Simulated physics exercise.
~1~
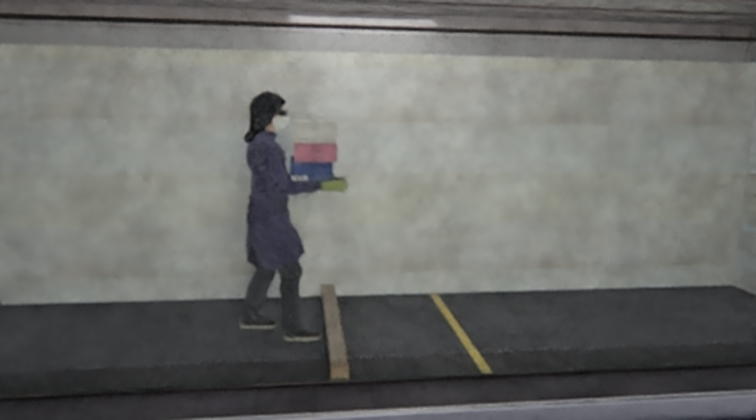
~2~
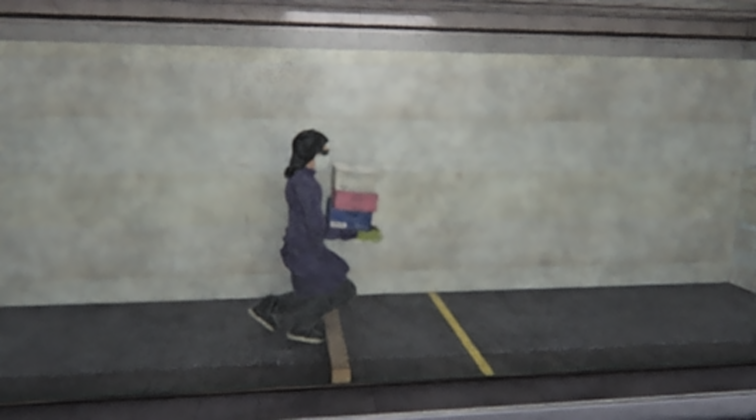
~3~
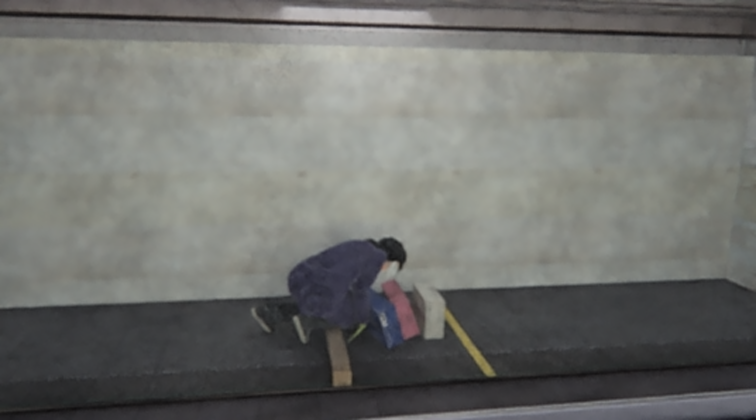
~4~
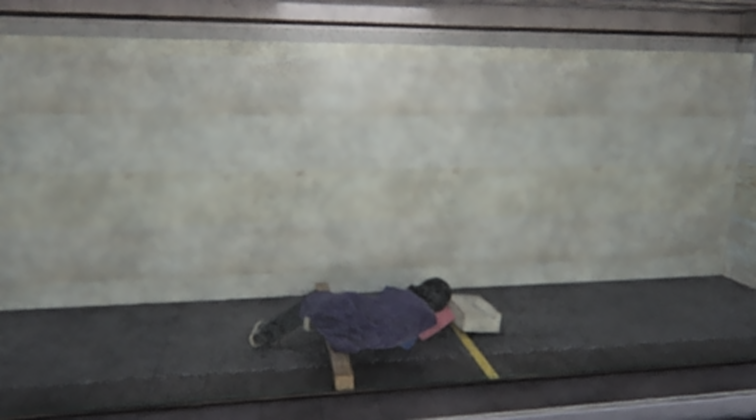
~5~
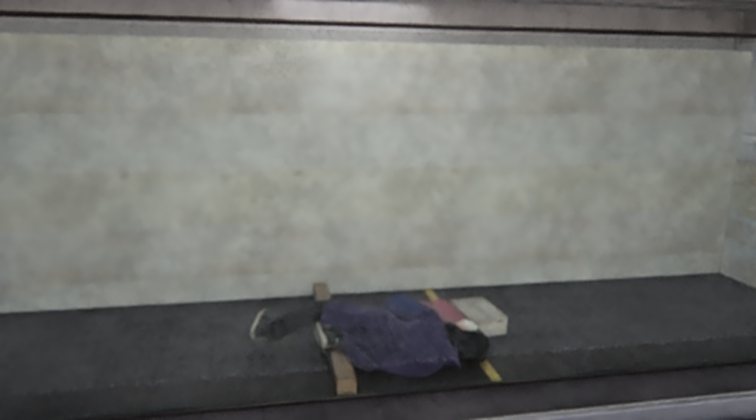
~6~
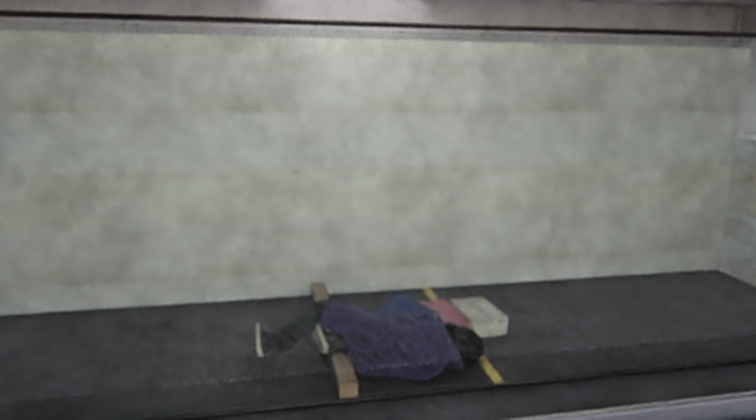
The clip shows a person carrying a stack of parcels pitch forward over a low rail on a dark floor and fall face down, the parcels toppling ahead. The person lies still with the head near the yellow line, the white parcel beyond it, the pink and blue ones short.
